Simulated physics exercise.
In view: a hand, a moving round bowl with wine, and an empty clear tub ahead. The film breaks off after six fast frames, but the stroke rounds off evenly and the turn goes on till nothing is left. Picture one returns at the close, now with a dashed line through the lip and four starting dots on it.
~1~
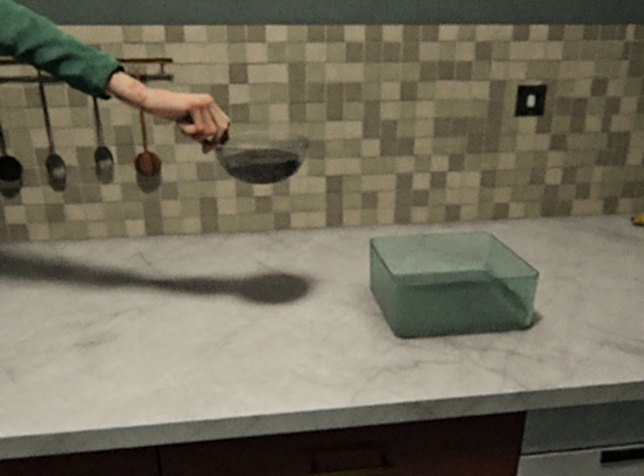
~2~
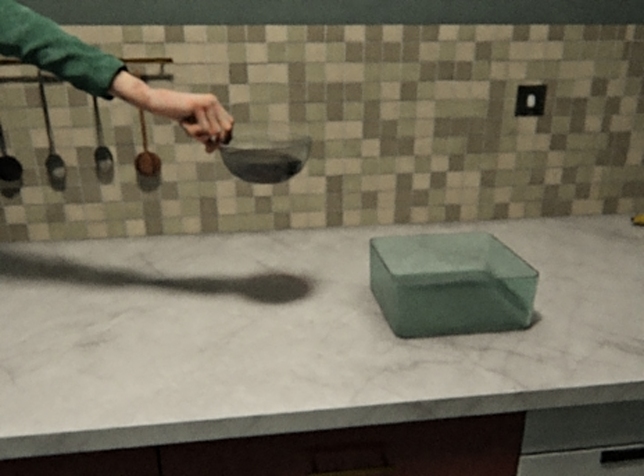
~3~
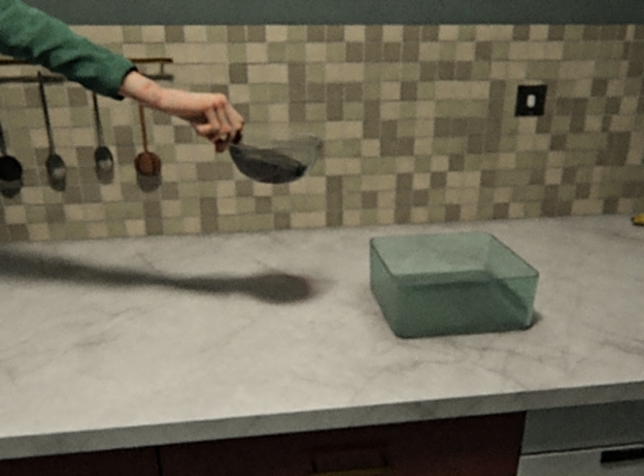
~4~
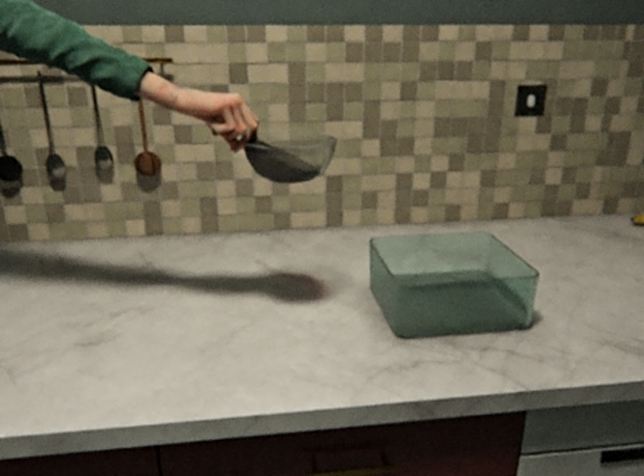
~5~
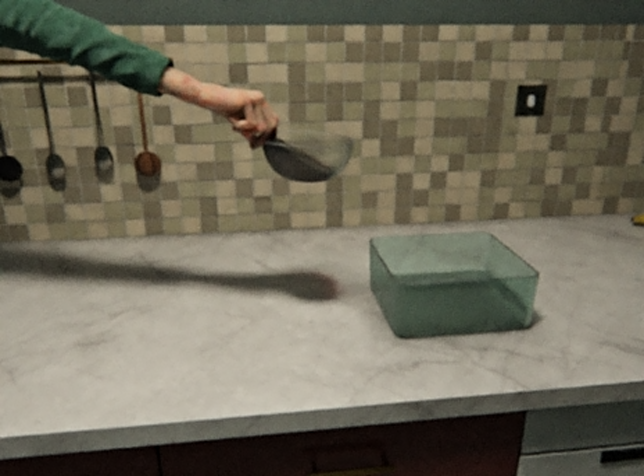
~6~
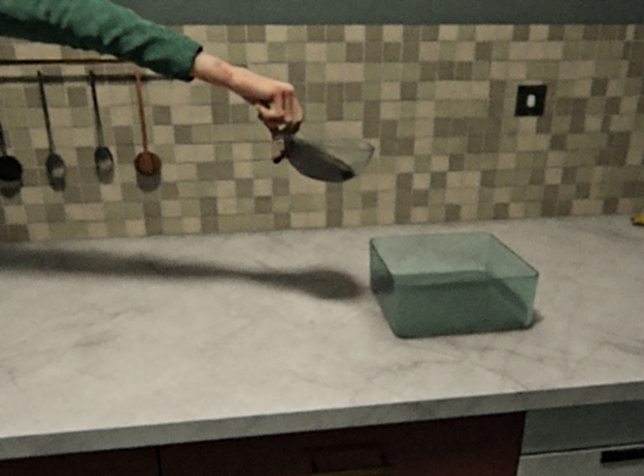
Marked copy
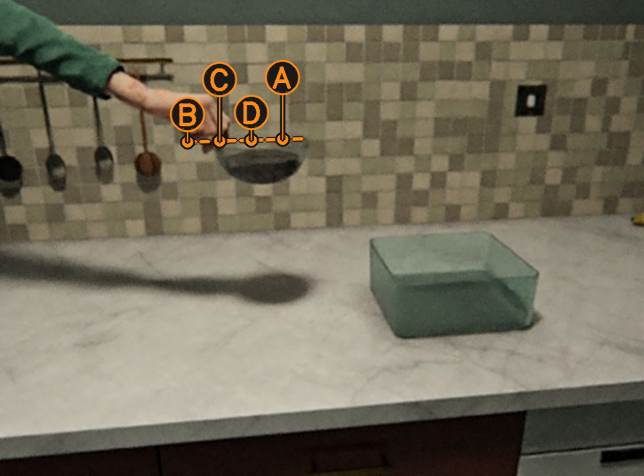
Round bowl of dark liquid moving right in a green-sleeved person's hand, then tilting slightly, above a counter with a clear tub.
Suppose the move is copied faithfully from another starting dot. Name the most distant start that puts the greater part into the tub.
Go for C.
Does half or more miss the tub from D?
No, not at all.
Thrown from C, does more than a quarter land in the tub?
Yes, clearly.
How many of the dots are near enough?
Three.
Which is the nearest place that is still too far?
Place B.
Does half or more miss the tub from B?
Yes, that goes wrong.
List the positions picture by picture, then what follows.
Upright, lip at (307, 138); tub from (393, 336) to (528, 326); nothing has left yet, in the first frame.
Upright, lip at (310, 138); nothing has left yet, in the second frame.
Upright, lip at (320, 138); nothing has left yet, in the third frame.
Upright, lip at (334, 138); nothing has left yet, in the fourth frame.
Tipped about 3°, lip at (352, 139); wine is over the rim, down to (260, 145), in the fifth frame.
Tipped about 12°, lip at (372, 146); wine is over the rim, down to (278, 161), in the sixth frame.
In orange, A at (282, 139); B at (187, 142); C at (219, 141); D at (251, 140).
If A is chosen, about 87 % lands in the tub, 7 % falls short and 5 % goes beside or beyond.
If B is chosen, about 36 % lands in the tub, 58 % falls short and 6 % goes beside or beyond.
If C is chosen, about 63 % lands in the tub, 29 % falls short and 8 % goes beside or beyond.
If D is chosen, about 77 % lands in the tub, 15 % falls short and 8 % goes beside or beyond.
